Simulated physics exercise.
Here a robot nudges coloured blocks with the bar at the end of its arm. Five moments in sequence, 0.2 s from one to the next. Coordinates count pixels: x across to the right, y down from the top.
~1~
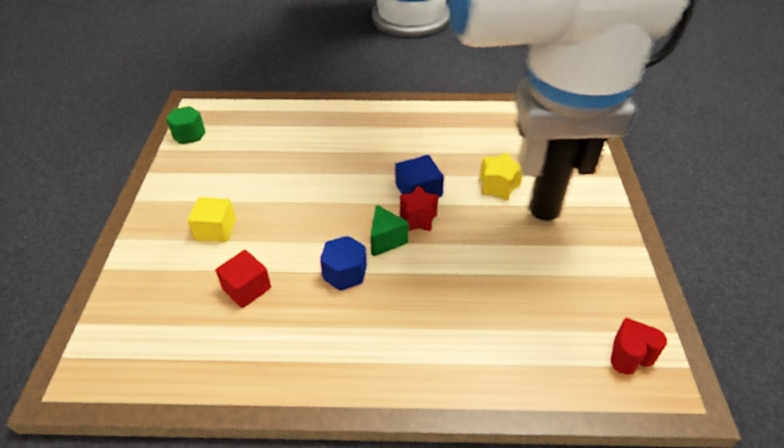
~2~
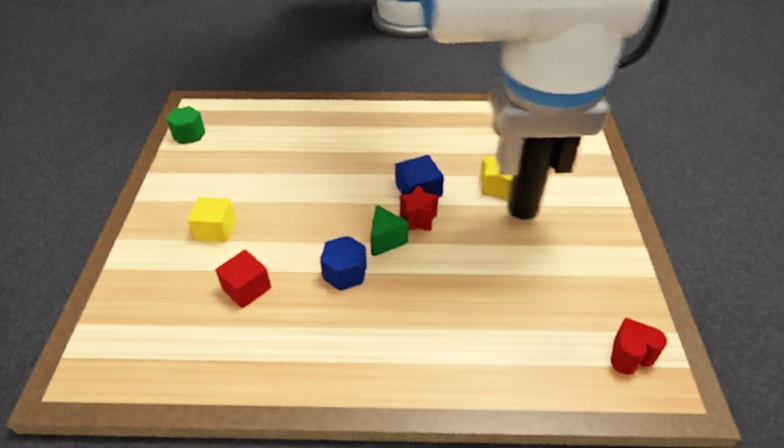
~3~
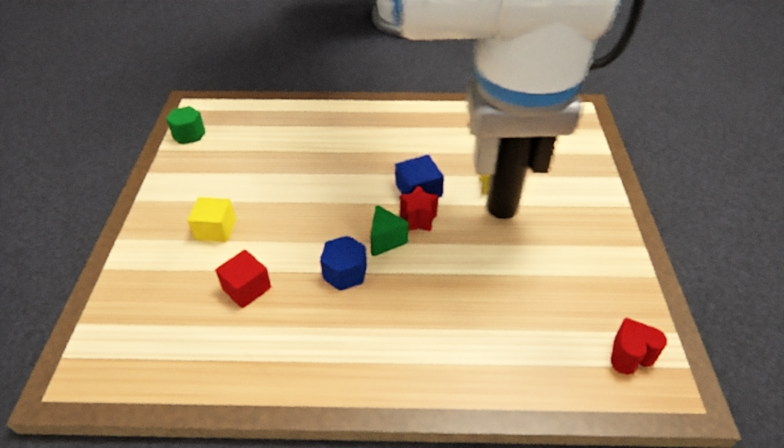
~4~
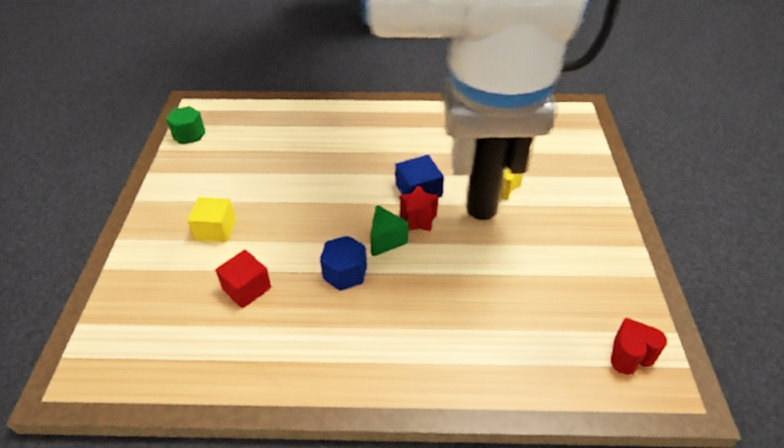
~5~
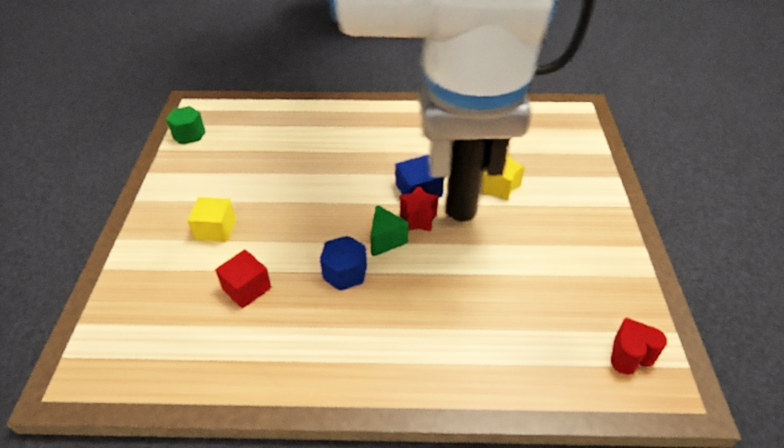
A robot arm with a dark bar at its end slides steadily left over a wooden board, passing in front of a yellow star-shaped block and nearing the red star, while the scattered coloured blocks all stay still.
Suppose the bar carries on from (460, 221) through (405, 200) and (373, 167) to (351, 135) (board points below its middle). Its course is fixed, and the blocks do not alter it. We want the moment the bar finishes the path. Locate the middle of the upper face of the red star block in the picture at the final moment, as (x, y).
It should be at (384, 195) by then.
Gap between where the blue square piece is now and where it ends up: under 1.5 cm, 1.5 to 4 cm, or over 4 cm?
It moves more than 4 cm.
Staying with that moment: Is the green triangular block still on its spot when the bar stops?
The answer is yes.
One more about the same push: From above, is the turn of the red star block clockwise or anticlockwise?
Its rotation is counterclockwise.
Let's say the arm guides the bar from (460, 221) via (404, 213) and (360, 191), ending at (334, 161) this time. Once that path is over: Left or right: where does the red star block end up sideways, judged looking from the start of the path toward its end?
It slides leftward.
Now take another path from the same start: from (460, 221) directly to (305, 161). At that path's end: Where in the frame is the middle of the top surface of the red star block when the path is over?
At pixel (379, 195).
On the path given first. One third of the way, bar at (405, 188); red star block at (385, 196), turned 70° anticlockwise; blue square piece at (405, 155), turned 35° clockwise.
Two thirds of the way, bar at (373, 156); red star block at (384, 195), turned 75° anticlockwise; blue square piece at (402, 136), turned 80° clockwise.
At the end, bar at (350, 124); green triangular block unmoved; red star block at (384, 195), turned 75° anticlockwise; blue square piece at (402, 135), turned 85° clockwise.
